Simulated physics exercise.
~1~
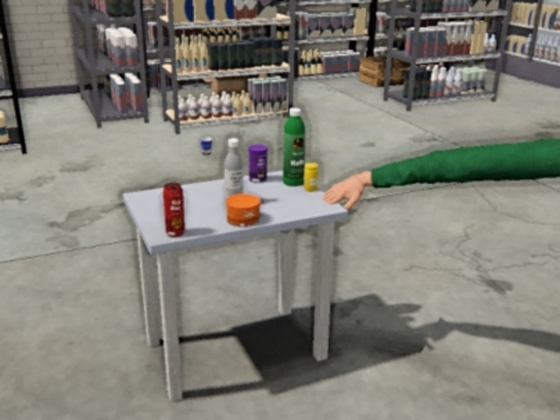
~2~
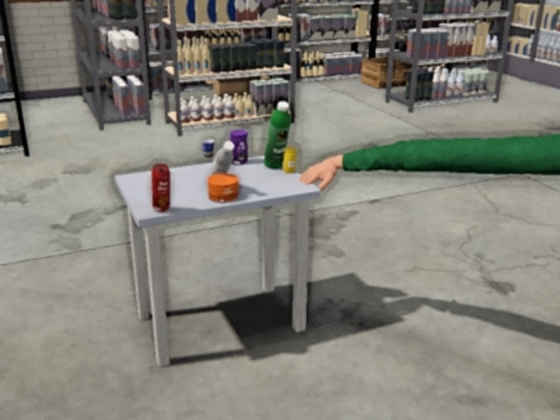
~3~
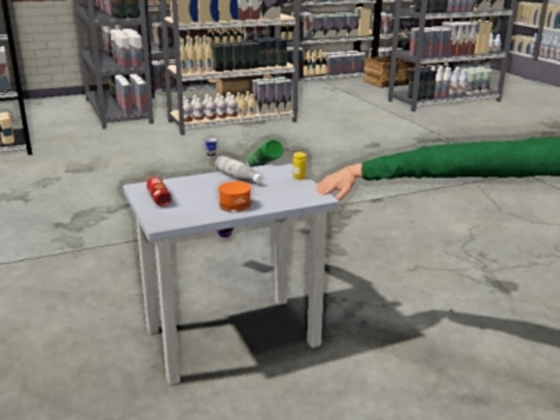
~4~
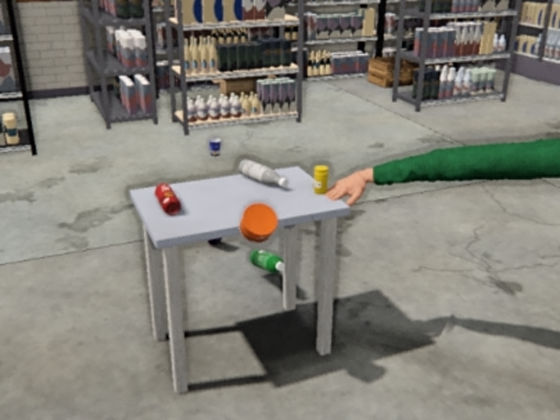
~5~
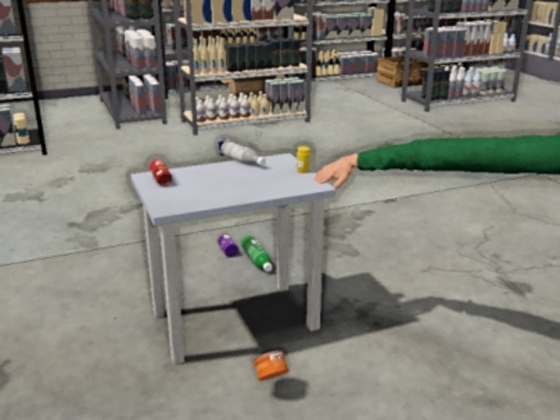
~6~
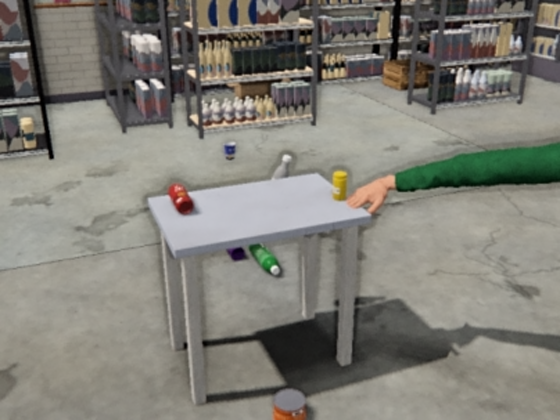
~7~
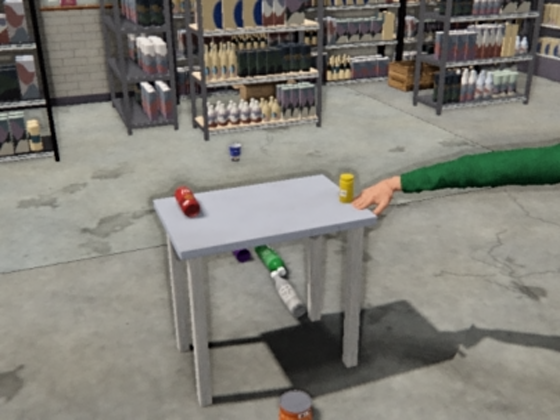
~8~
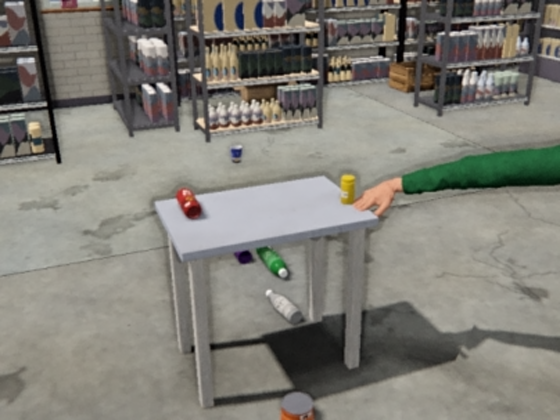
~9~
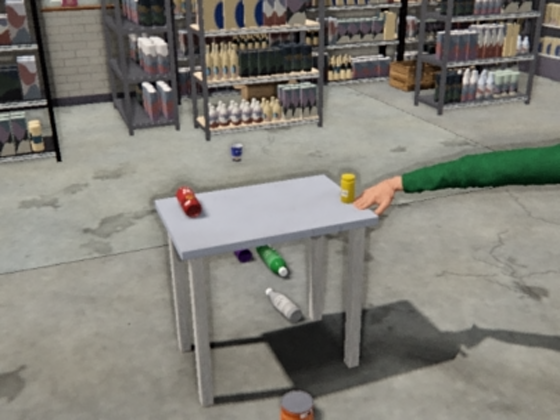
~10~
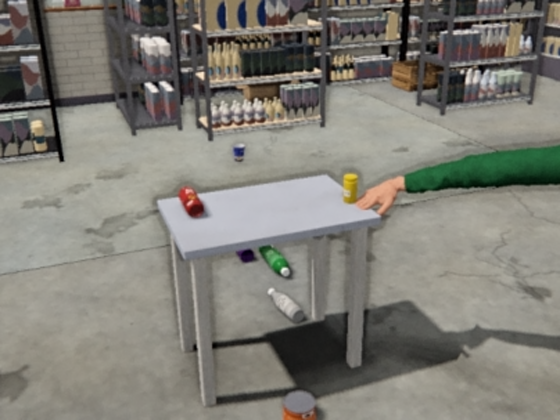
The video shows a hand in a green sleeve jerking a small table of bottles and cans back and forth in a store aisle; the items topple, and a purple tin, green bottle, orange tub and white bottle fall, leaving a tipped red can and upright yellow shaker on top.
